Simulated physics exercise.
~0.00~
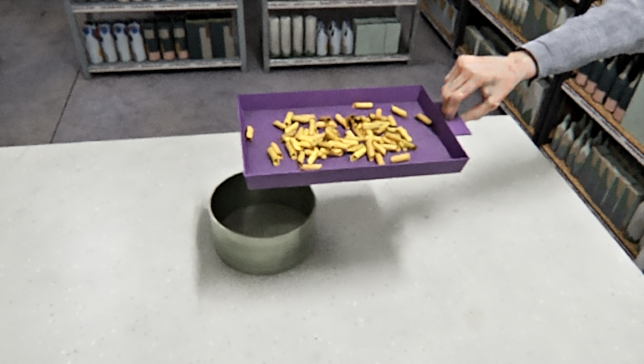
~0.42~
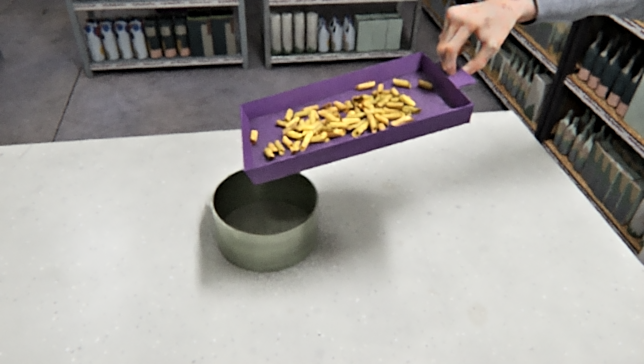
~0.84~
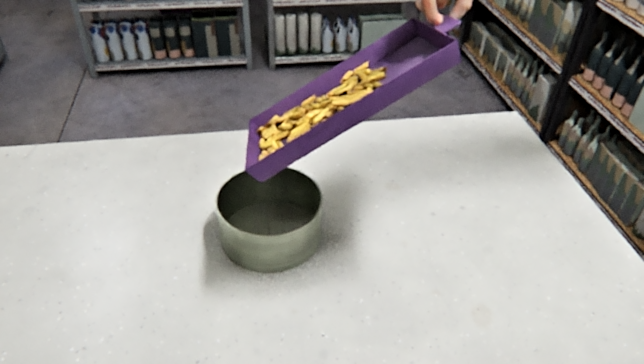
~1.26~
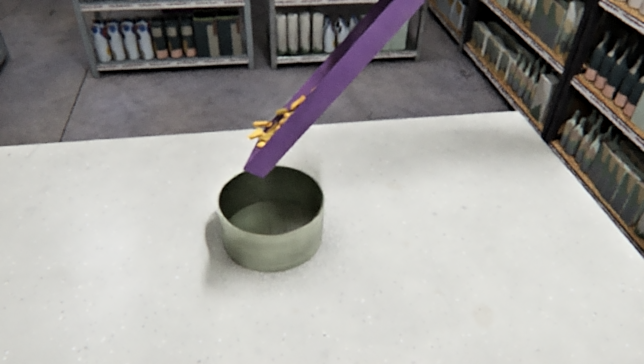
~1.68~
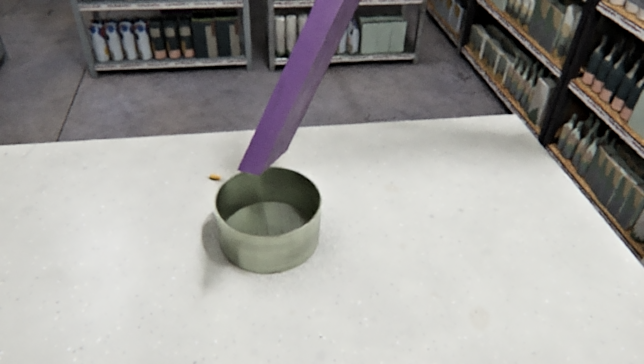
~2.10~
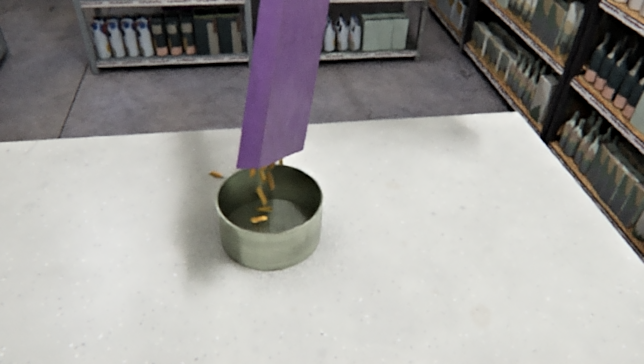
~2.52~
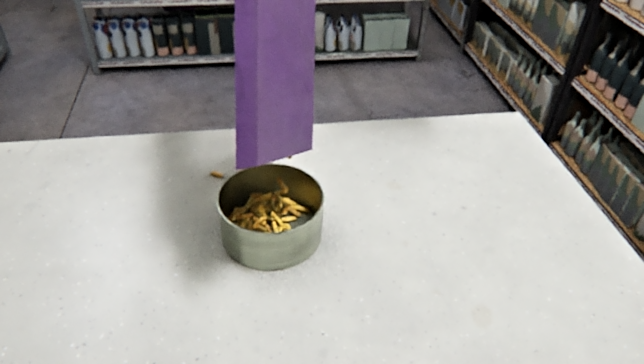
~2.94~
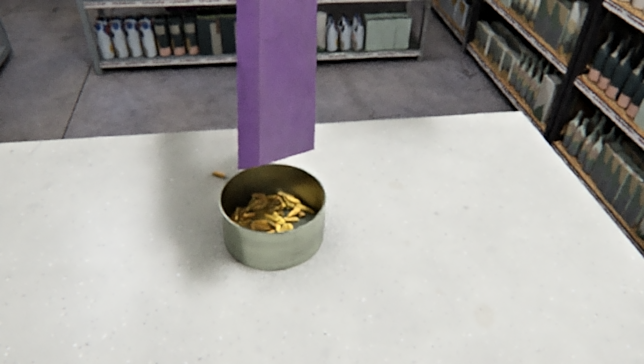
Purple tray of dry pasta tilting steeply in a hand, tipping nearly all the pieces into a round green-grey pot below.
